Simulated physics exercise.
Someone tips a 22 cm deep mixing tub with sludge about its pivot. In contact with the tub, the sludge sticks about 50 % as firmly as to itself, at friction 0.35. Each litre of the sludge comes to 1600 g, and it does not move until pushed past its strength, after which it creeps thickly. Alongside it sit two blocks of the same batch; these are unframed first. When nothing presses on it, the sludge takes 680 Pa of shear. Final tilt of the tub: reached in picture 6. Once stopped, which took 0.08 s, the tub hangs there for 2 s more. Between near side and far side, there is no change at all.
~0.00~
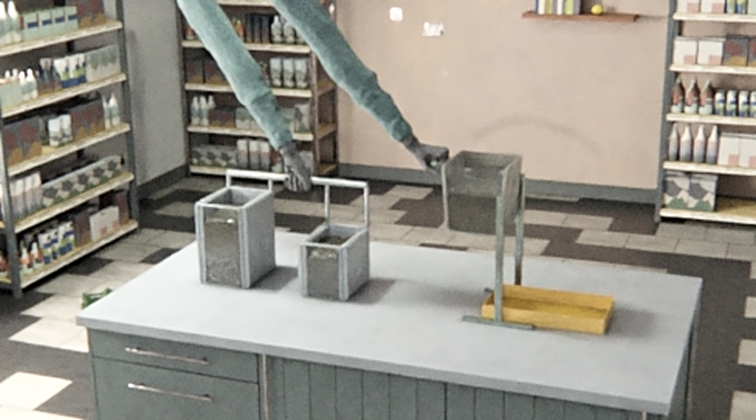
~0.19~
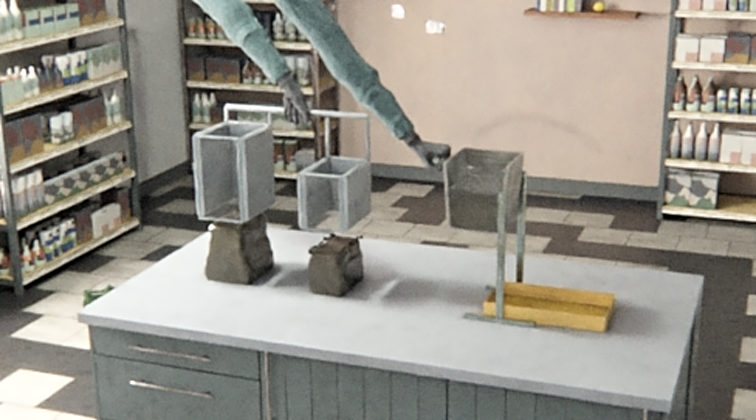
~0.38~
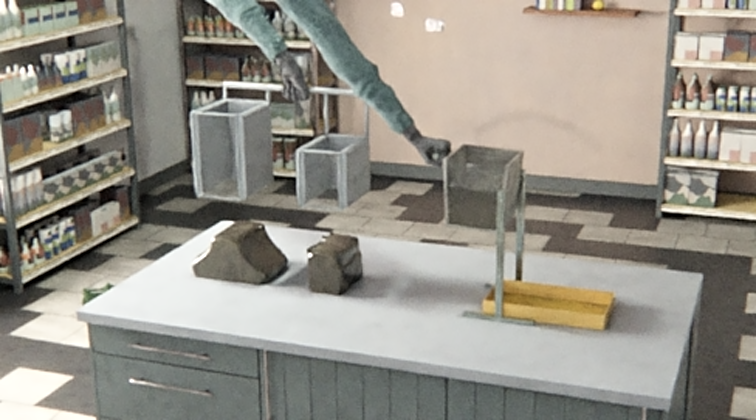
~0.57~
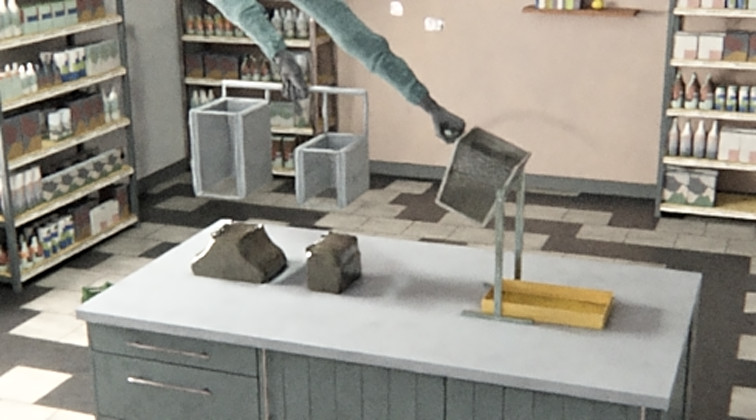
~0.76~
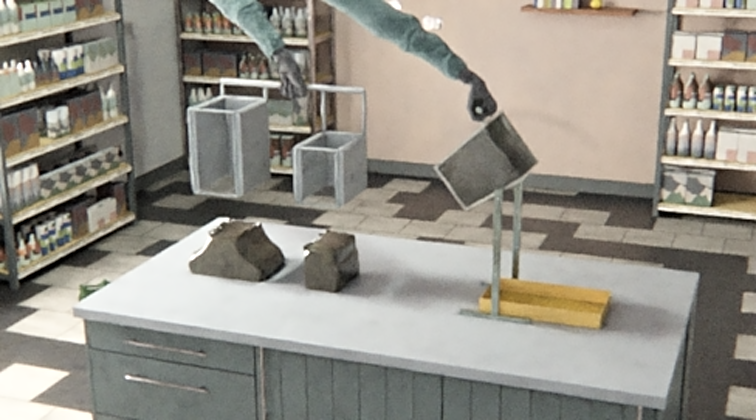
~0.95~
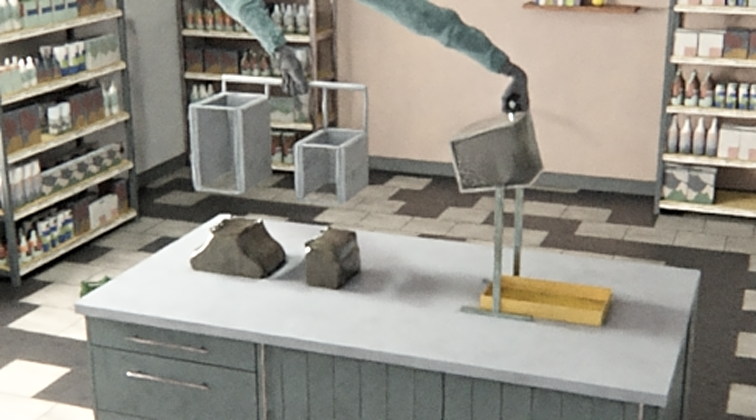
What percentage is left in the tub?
About 100 %.
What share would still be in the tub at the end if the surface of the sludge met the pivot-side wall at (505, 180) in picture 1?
That gives some 100 %.
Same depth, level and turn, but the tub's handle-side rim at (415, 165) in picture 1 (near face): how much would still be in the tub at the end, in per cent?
Close to 95 per cent would still be in the tub.
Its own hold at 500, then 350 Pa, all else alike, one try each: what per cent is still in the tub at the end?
You'd see 100 percent the first time and 100 percent the second.
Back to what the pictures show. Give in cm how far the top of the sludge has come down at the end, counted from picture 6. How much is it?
0 cm or so.
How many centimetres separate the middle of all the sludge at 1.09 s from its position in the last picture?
Close to 0 centimetres.
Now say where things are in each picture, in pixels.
The first picture shows handle-side rim at (444, 166), tilt 0 degrees; crest of the sludge at (500, 197); block heights 25 cm, 16 cm (left to right).
The second picture shows handle-side rim at (446, 164), tilt 0 degrees; crest of the sludge at (501, 195); block heights 22 cm, 16 cm (left to right).
The third picture shows handle-side rim at (446, 160), tilt 2 degrees; crest of the sludge at (451, 187); block heights 17 cm, 16 cm (left to right).
The fourth picture shows handle-side rim at (459, 141), tilt 22 degrees; crest of the sludge at (450, 168); block heights 16 cm, 16 cm (left to right).
The fifth picture shows handle-side rim at (486, 126), tilt 51 degrees; crest of the sludge at (464, 146); block heights 16 cm, 16 cm (left to right).
The sixth picture shows handle-side rim at (514, 124), tilt 74 degrees; crest of the sludge at (489, 134); block heights 16 cm, 16 cm (left to right).
After 1.09 s, the tub is at 75 degrees and holds 100 %.
After 1.26 s, the tub is at 75 degrees and holds 100 %.
After 1.43 s, the tub is at 75 degrees and holds 100 %.
After 1.60 s, the tub is at 75 degrees and holds 100 %.
After 2.95 s, the tub is at 75 degrees and holds 100 %.
